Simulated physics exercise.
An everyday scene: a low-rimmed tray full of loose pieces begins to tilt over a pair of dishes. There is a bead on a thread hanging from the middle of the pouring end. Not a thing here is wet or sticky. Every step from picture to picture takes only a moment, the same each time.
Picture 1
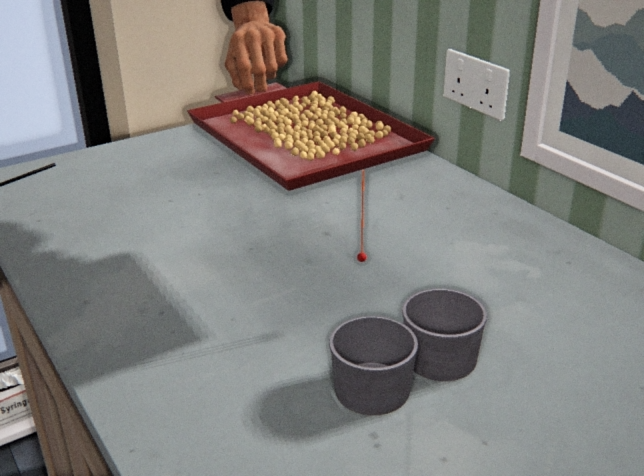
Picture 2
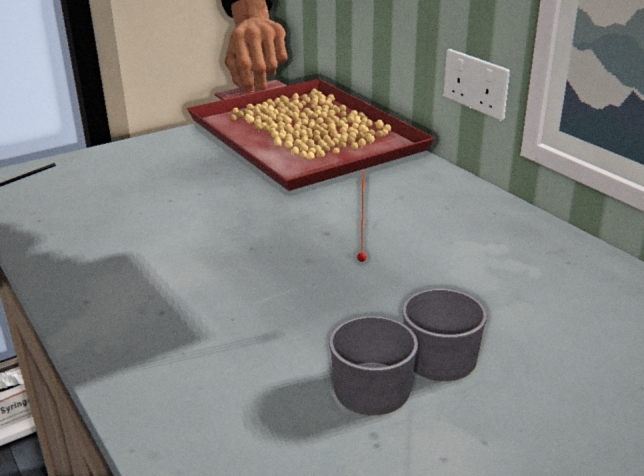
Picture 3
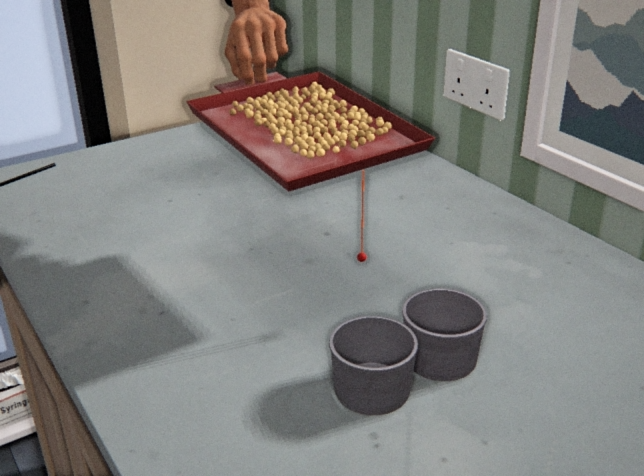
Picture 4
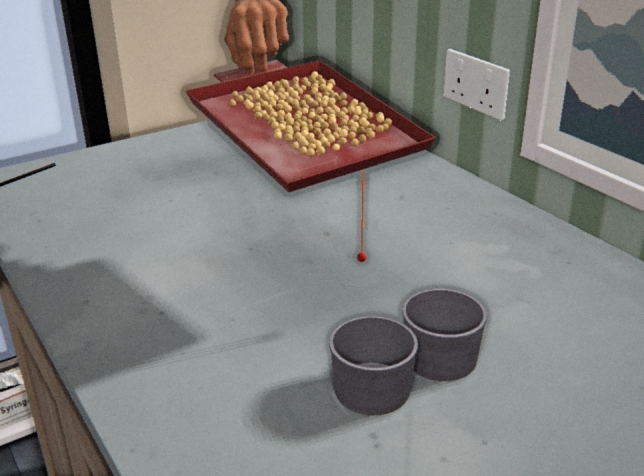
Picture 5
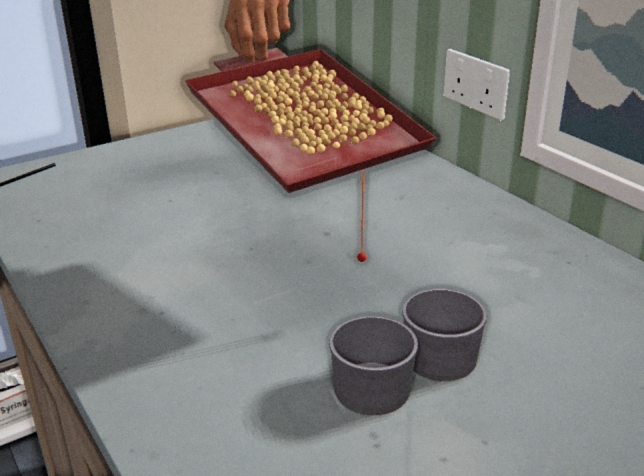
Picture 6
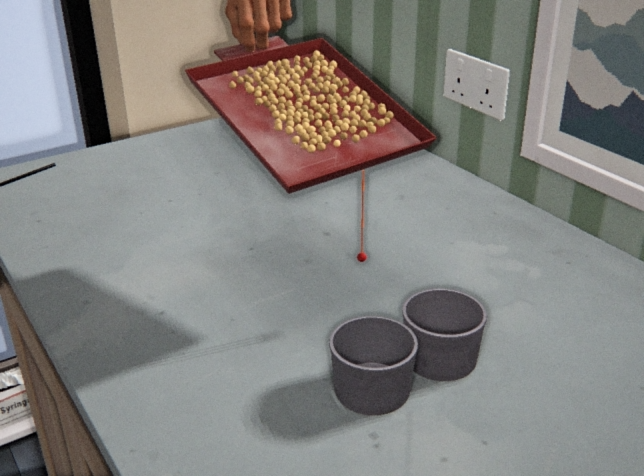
A red, low-rimmed tray of pale yellow chickpeas is held by a hand at its far end above a grey-blue tabletop, seen from above at an angle. Two dark grey cups stand close together below, near a red bead on a thread, with a green striped wall, socket and framed picture behind. The tray's handle end rises slightly, tilting it gradually towards its near left corner, while the camera stays still.
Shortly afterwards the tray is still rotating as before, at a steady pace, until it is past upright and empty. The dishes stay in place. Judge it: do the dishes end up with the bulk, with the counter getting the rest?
The greater share ends up outside the dishes.
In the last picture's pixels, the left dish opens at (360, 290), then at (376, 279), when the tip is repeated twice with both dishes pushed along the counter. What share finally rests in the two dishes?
About 50 and 30 per cent respectively.
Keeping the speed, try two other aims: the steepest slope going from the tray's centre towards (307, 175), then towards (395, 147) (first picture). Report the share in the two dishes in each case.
First case about 0 percent; second case about 0 percent.
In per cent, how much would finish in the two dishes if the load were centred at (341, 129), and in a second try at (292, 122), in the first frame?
First case: Close to 10 %; second case: Close to 10 %.
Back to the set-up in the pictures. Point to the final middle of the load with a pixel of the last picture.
Last view, resting centre - approx. (363, 347).
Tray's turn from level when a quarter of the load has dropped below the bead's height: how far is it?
Near 100 degrees.
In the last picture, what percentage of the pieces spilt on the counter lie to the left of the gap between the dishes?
I make it about 80 percent or so.
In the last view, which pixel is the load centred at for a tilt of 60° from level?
In the last view, the load is centred near (350, 152).
Soon after the last picture, tray tipped steeply; nearly all on the tray; a stray few in the left dish; a stray few outside both; a small part in the air.
A little later, tray tipped past a quarter turn; about a quarter on the tray; a stray few in the left dish; a stray few in the right dish; about a quarter outside both; about half in the air.
Later still, tray tipped past a quarter turn; a stray few in the left dish; a stray few in the right dish; nearly all outside both.
At rest, tray tipped past a quarter turn; a stray few in the left dish; a stray few in the right dish; nearly all outside both.
